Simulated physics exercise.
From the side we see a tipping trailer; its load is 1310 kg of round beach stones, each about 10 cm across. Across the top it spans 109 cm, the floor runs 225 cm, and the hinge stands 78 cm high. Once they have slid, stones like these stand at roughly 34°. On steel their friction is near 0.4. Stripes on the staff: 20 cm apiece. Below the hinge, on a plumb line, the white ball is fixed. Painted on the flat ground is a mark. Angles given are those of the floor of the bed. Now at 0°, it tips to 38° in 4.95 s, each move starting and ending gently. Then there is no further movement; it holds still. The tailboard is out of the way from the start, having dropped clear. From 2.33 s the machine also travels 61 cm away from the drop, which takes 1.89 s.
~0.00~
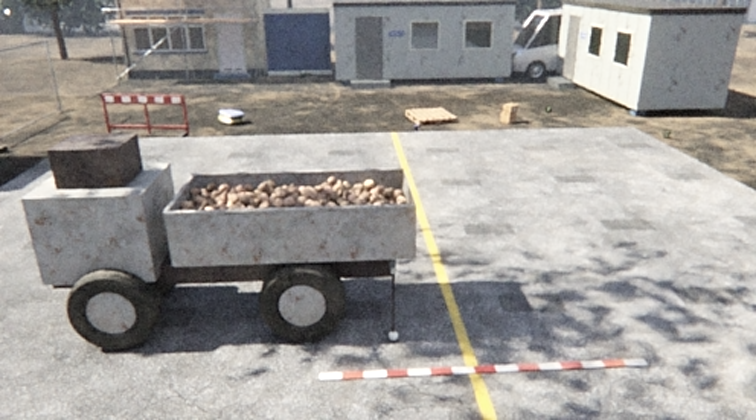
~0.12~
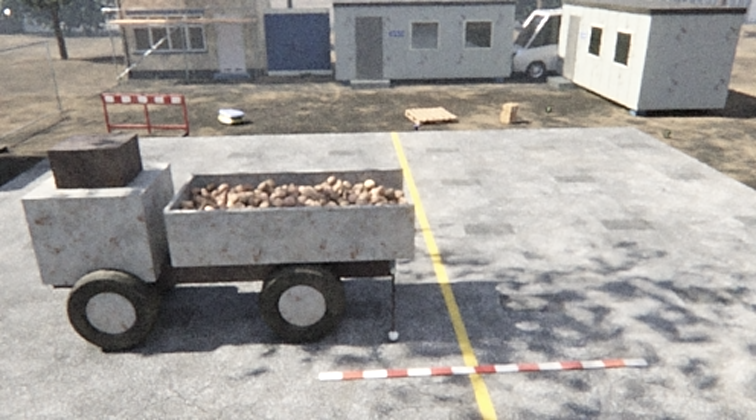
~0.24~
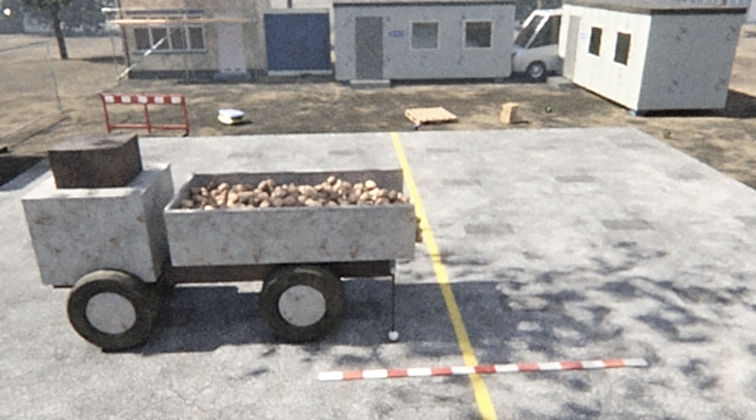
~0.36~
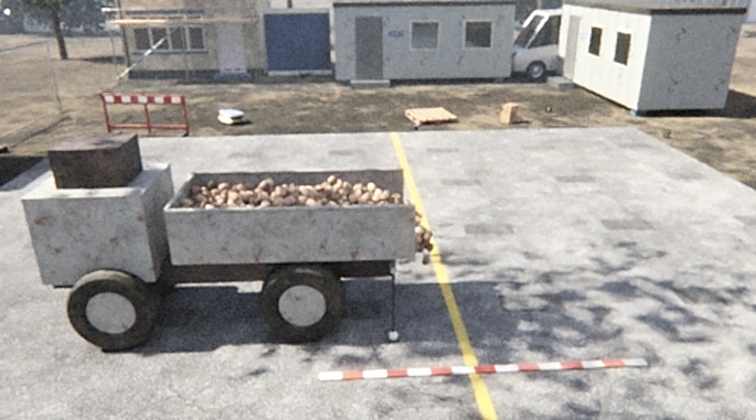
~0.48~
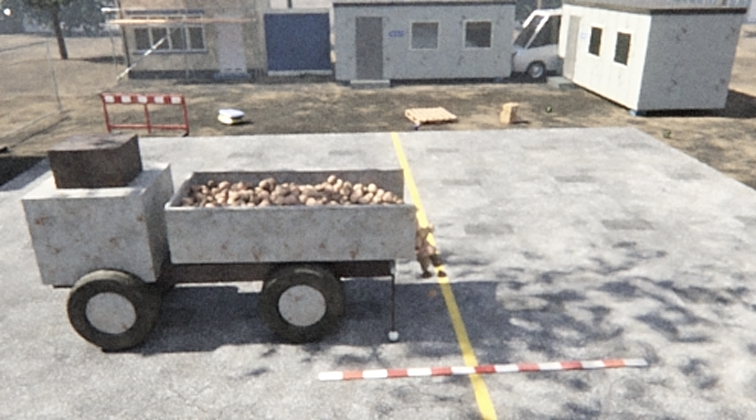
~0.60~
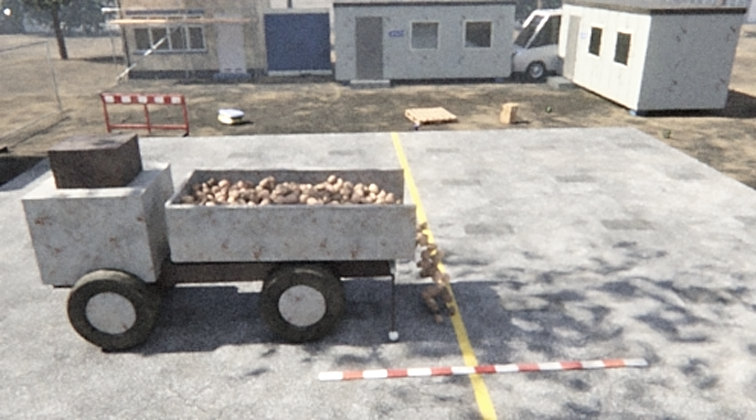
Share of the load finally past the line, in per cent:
30 per cent.
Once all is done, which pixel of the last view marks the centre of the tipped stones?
Resting centre: About (426, 296).
After 3.7 s the floor is at 32°; 27 % in the bed, 48 % short of the line, 25 % past the line; the foremost stones are at (550, 302).
After 5.1 s the floor is at 38°; 0 % in the bed, 70 % short of the line, 30 % past the line; the foremost stones are at (561, 309).
After 5.4 s the floor is at 38°; 0 % in the bed, 70 % short of the line, 30 % past the line; the foremost stones are at (561, 309).
After 8.4 s the floor is at 38°; 0 % in the bed, 70 % short of the line, 30 % past the line; the foremost stones are at (561, 309).
